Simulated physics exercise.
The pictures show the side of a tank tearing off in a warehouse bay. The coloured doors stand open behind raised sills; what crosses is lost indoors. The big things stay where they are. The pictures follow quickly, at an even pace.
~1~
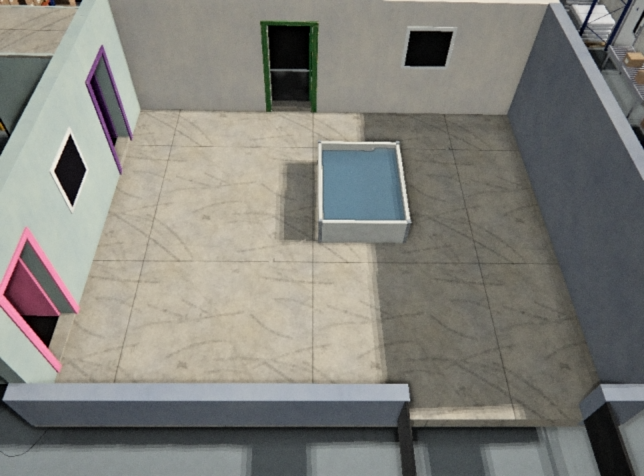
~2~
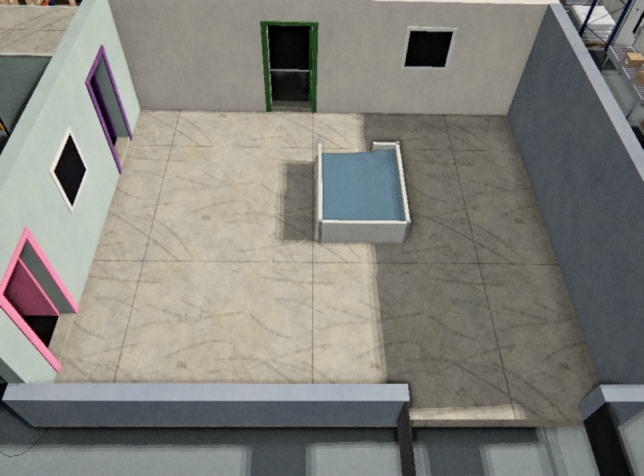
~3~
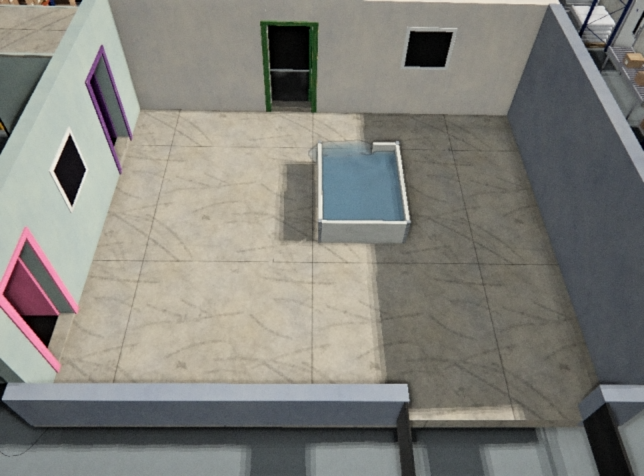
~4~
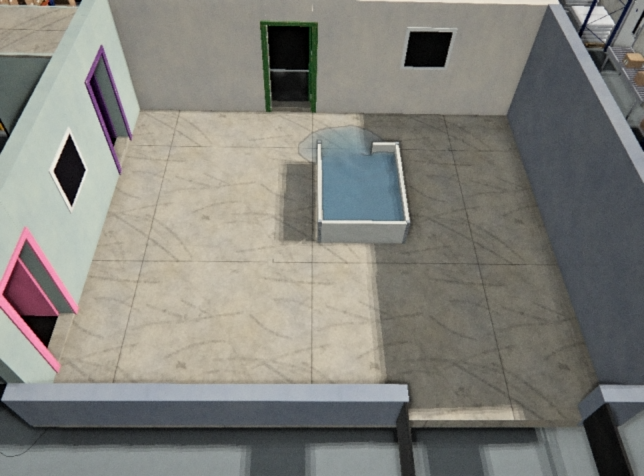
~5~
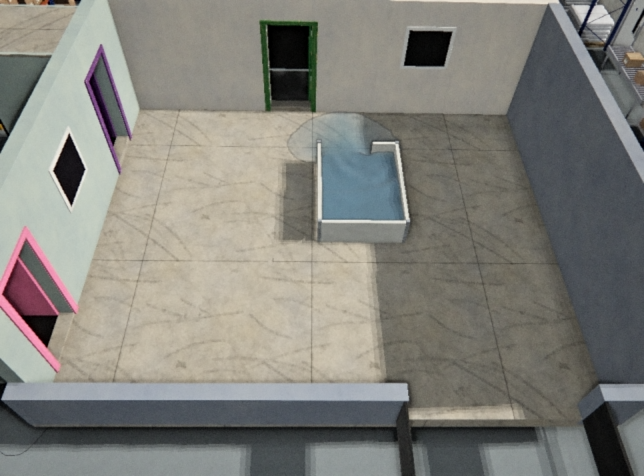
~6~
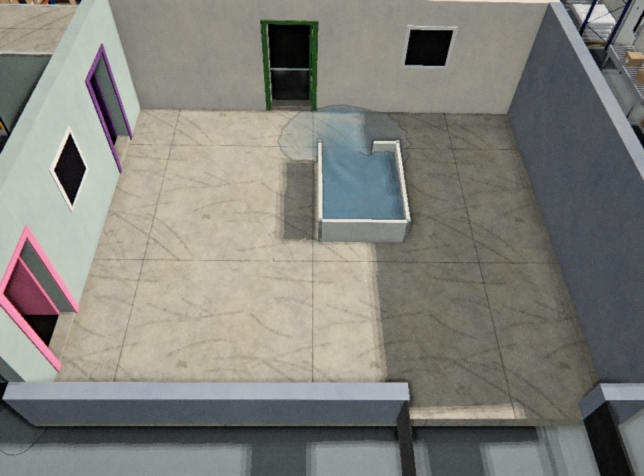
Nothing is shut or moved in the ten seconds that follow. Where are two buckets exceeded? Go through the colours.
In the end: The purple door holds within the limit; the green door floods; the pink door holds within the limit.
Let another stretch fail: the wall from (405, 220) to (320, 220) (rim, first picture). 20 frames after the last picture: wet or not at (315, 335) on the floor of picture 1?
Answer: Flooded.
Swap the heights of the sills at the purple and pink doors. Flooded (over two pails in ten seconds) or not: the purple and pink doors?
In short: The purple one lets more in, the pink one lets less in.
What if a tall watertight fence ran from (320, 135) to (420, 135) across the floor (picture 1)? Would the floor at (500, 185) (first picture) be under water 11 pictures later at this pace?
Answer: Wet.
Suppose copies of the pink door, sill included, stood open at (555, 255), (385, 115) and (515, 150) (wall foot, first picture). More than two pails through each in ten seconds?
One after the other: Takes less, goes over, takes more.
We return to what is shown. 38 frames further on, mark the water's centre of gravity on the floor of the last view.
Roughly at (327, 169).
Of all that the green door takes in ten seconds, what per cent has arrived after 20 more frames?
Near 95 in a hundred.
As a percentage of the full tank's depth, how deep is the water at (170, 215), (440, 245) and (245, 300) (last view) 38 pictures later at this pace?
In turn 6, 0 and 0 in a hundred.
A moment on, water covers 10 % of the floor; the purple door not reached, the green door under two buckets in, the pink door not reached.
Next, water covers 15 % of the floor; the purple door not reached, the green door over two buckets in, the pink door not reached.
Then, water covers 25 % of the floor; the purple door wet at the sill, nothing in, the green door over two buckets in, the pink door not reached.
Later, water covers 45 % of the floor; the purple door wet at the sill, nothing in, the green door over two buckets in, the pink door wet at the sill, nothing in.
In the end, water covers 75 % of the floor; the purple door wet at the sill, nothing in, the green door over two buckets in, the pink door wet at the sill, nothing in.
